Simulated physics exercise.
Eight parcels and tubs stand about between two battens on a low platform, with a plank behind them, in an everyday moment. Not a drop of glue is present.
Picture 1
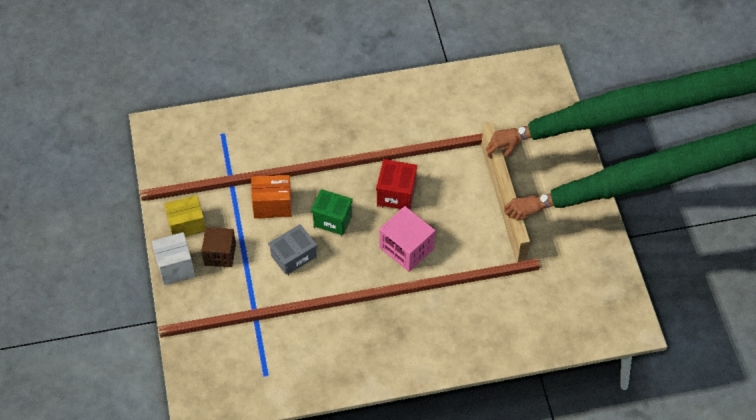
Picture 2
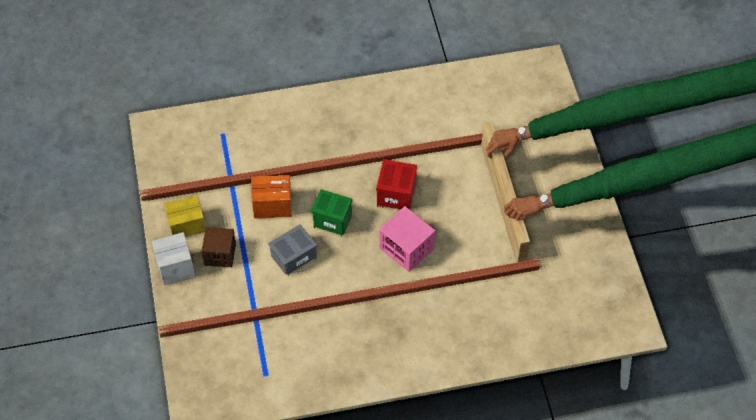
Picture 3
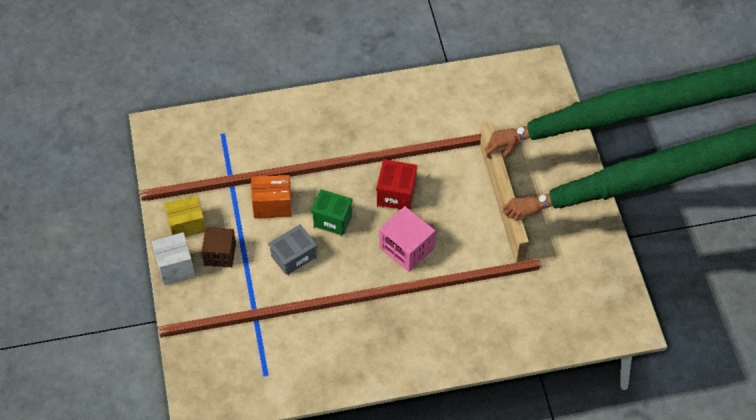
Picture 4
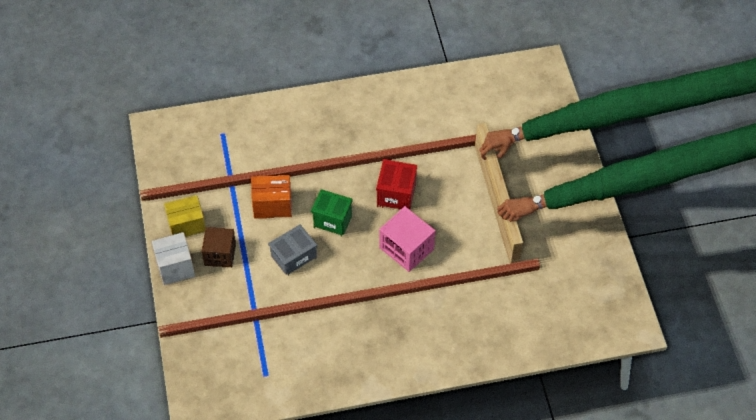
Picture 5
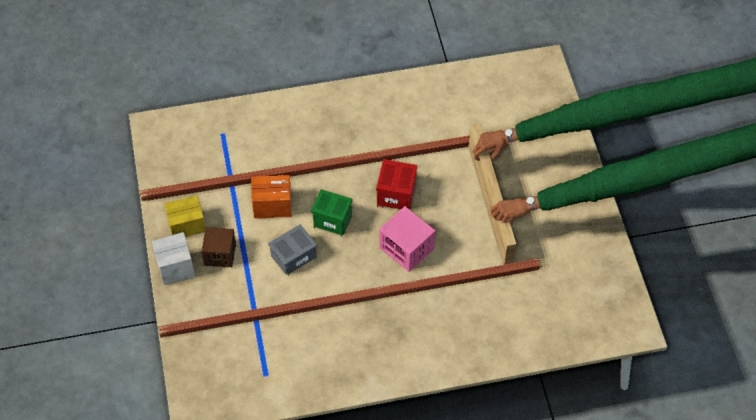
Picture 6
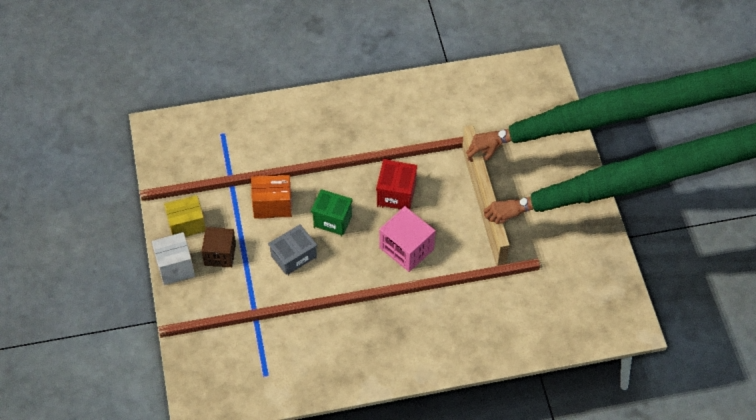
At first, two green-sleeved hands hold a plank at the right end of a low platform, where eight coloured boxes and crates stand between two battens, some beyond a blue line. Then the hands slide the plank slightly left, without touching the boxes, which all stay still.
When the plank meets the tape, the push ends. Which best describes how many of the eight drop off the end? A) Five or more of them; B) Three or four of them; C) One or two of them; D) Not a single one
(C) One or two of them.
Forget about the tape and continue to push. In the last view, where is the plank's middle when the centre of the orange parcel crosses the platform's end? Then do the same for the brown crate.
Estimated middle: (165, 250), and (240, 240) for the other.
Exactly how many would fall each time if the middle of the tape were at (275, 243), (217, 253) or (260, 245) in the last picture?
The counts: 0, 2 and 1.
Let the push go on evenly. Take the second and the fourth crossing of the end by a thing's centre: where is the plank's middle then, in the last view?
I'd say close to (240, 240), then close to (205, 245).
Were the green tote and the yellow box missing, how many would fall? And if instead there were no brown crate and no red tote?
1, then 0.
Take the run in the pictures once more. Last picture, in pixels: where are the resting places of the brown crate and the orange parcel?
Final positions - brown crate around (154, 254), orange parcel around (192, 204).
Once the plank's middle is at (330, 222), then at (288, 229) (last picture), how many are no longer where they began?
It comes to 5 for the first spot, 7 for the other.
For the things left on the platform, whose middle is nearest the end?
The brown crate, that one.
A little later, none off yet; white box at rest near (174, 259); yellow box at rest near (185, 217); brown crate at rest near (219, 247).
When it is over, the number that fall off is one or two; down, white box.
